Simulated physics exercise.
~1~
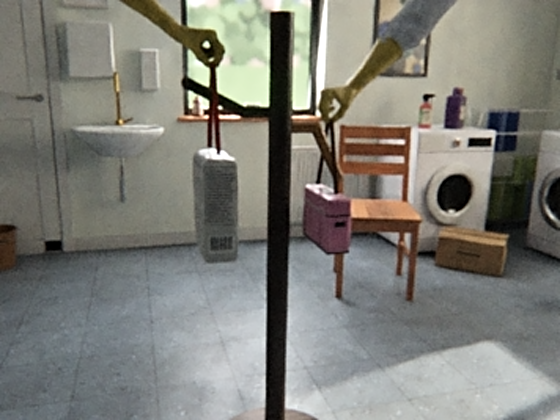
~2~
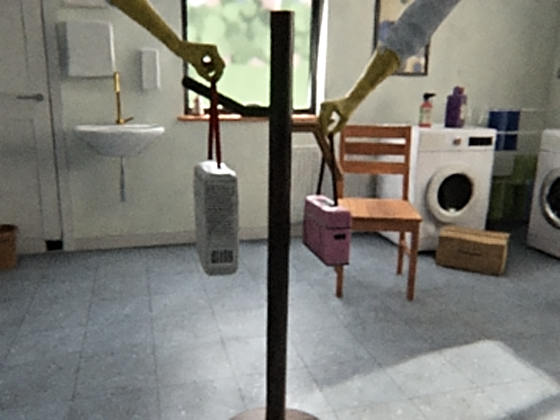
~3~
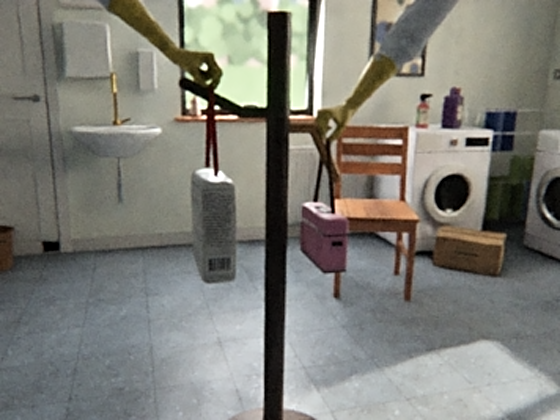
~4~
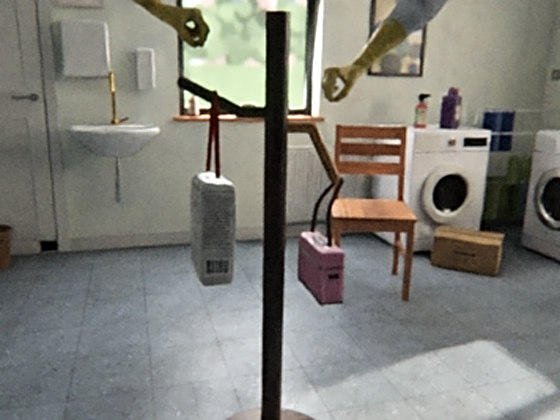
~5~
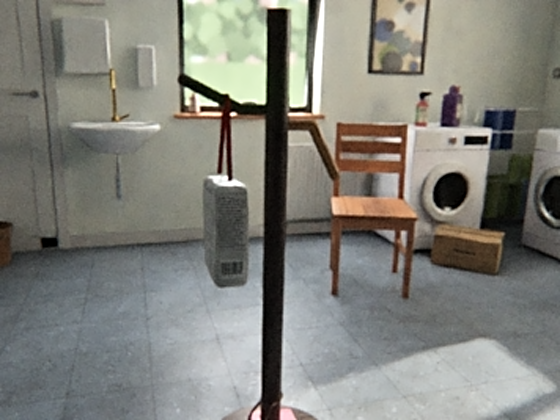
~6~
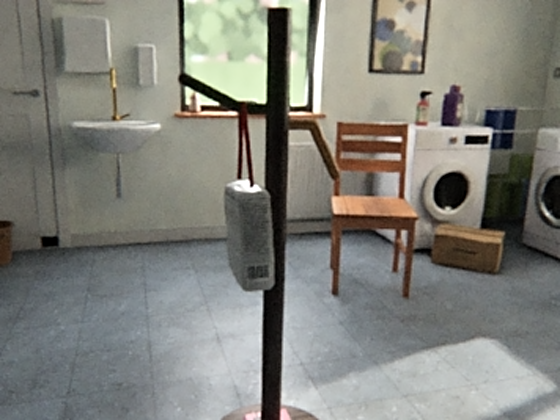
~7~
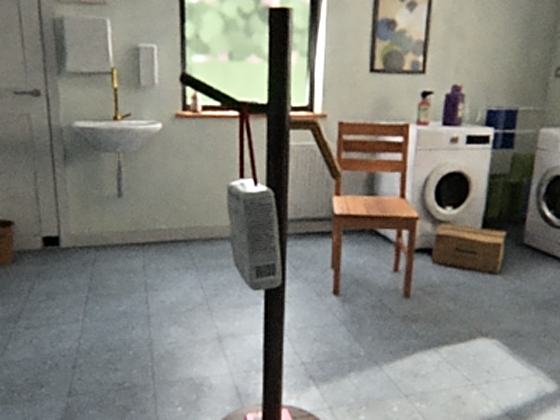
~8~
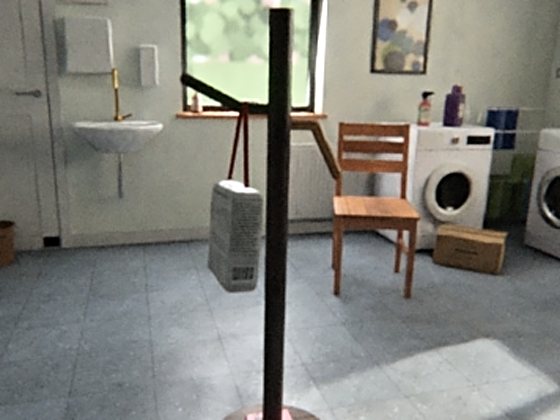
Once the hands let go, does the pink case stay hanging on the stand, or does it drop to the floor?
The pink case drops to the floor at the foot of the stand, while the white bag stays hanging.
